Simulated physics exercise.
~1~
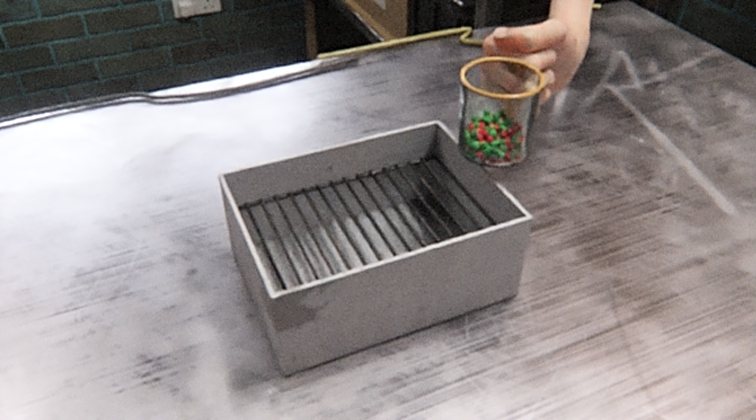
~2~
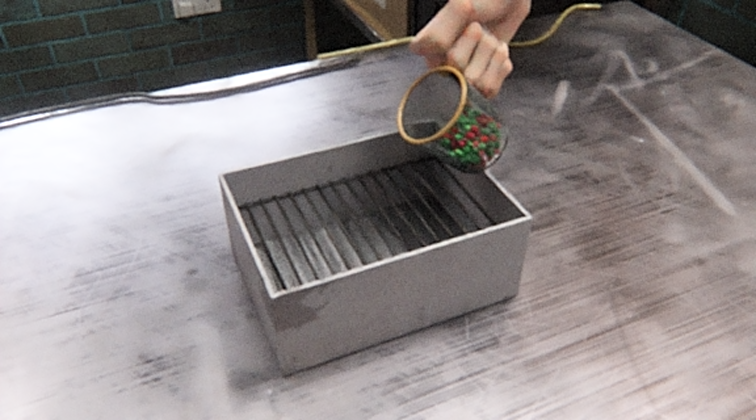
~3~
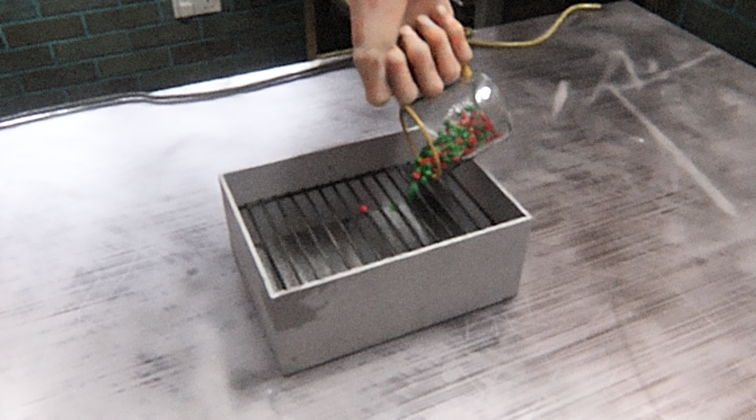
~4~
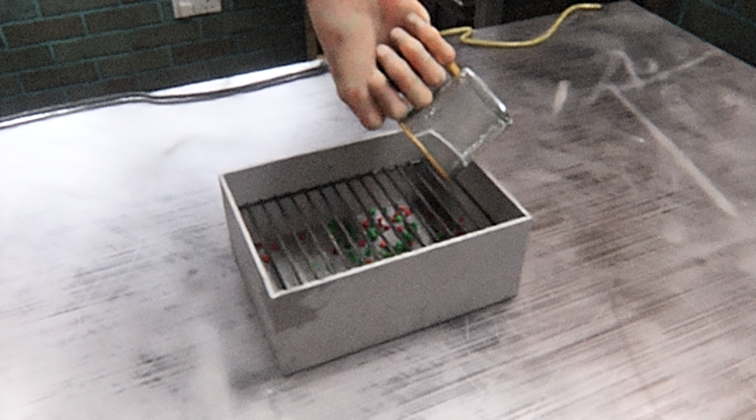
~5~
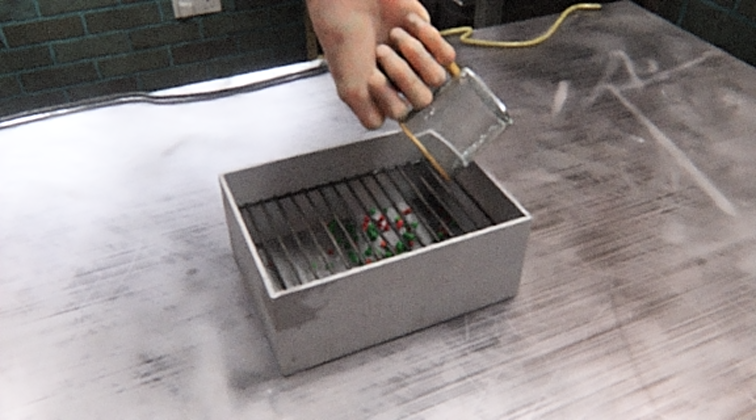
Red and green bits tumbling from a glass cup tipped by a hand, falling through a wire rack into a grey box.
